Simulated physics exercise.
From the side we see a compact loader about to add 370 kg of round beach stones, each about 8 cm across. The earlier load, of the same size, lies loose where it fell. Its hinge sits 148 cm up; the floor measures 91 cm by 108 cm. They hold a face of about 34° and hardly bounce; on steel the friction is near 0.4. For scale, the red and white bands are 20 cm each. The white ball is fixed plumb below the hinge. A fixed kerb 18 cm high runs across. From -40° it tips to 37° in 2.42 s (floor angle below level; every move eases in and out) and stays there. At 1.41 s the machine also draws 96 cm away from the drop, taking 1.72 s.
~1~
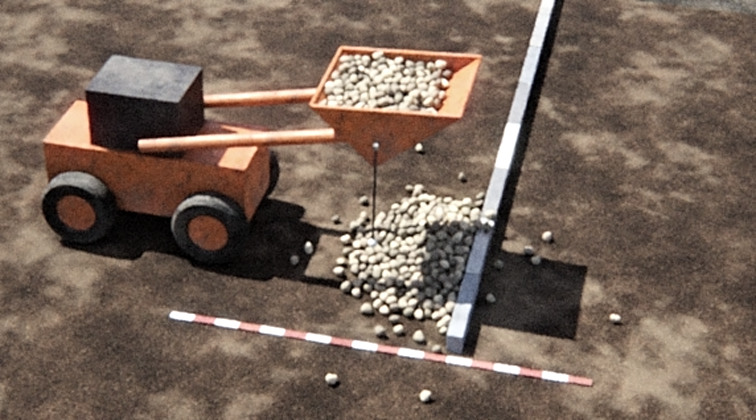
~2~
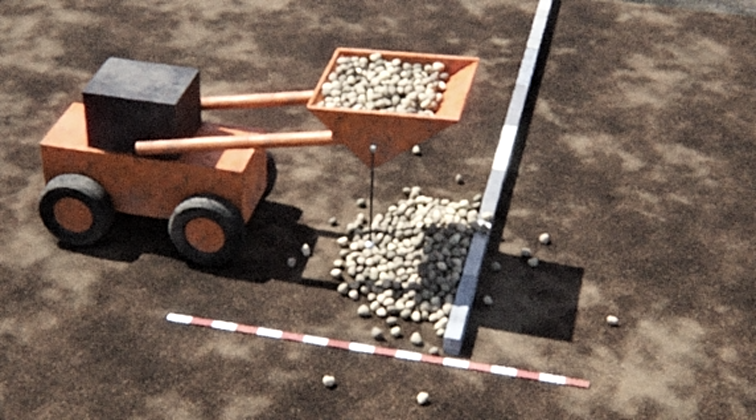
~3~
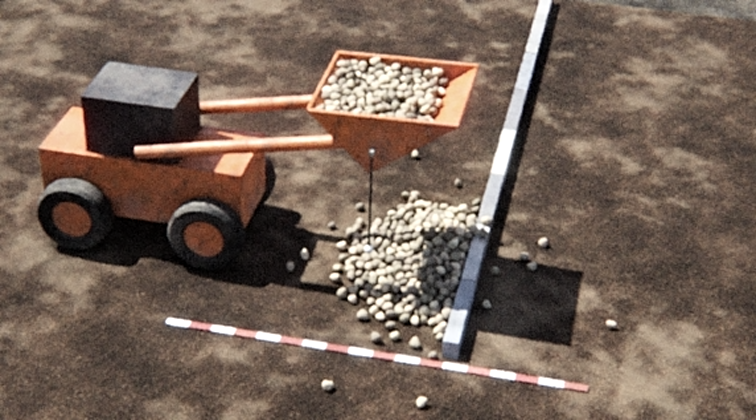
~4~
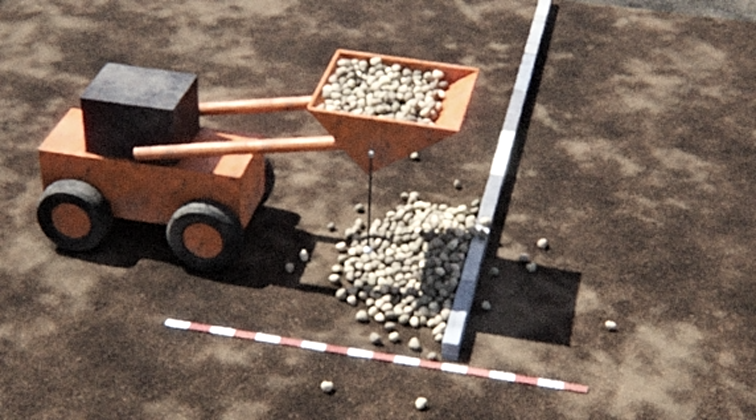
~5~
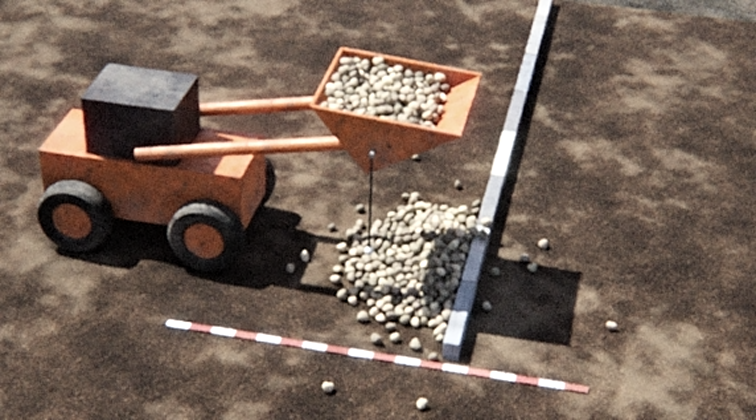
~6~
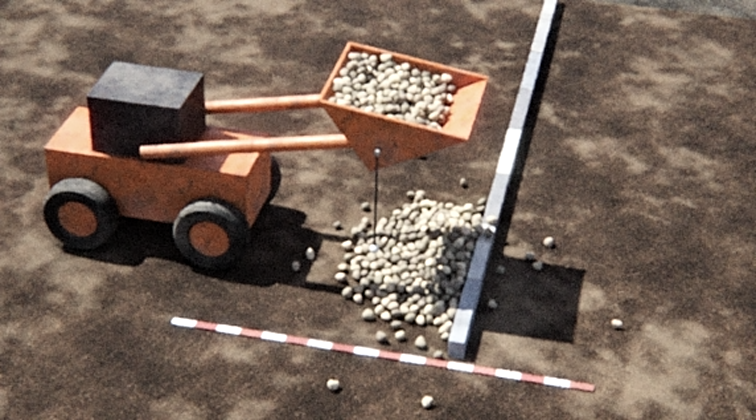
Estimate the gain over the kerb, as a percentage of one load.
About 23 per cent.
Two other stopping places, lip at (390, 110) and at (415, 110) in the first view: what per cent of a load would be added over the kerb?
About 0 and 0 per cent.
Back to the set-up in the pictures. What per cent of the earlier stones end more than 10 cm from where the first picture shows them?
About 10 per cent.
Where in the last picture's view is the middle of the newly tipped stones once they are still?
Around (444, 256).
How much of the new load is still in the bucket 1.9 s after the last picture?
Roughly 0 per cent is still inside.
Then, 1.2 s after the last picture the floor is at 25°; in per cent of one load, 83 in the bucket, 116 on this side of the kerb, 1 over the kerb; the foremost stones are at (525, 264).
Then, 1.9 s after the last picture the floor is at 37°; in per cent of one load, 2 in the bucket, 177 on this side of the kerb, 21 over the kerb; the foremost stones are at (593, 291).
Then, 3.0 s after the last picture the floor is at 37°; in per cent of one load, 0 in the bucket, 176 on this side of the kerb, 24 over the kerb; the foremost stones are at (671, 307).
Then, 5.7 s after the last picture the floor is at 37°; in per cent of one load, 0 in the bucket, 176 on this side of the kerb, 24 over the kerb; the foremost stones are at (671, 307). Net gain over the kerb, 23.
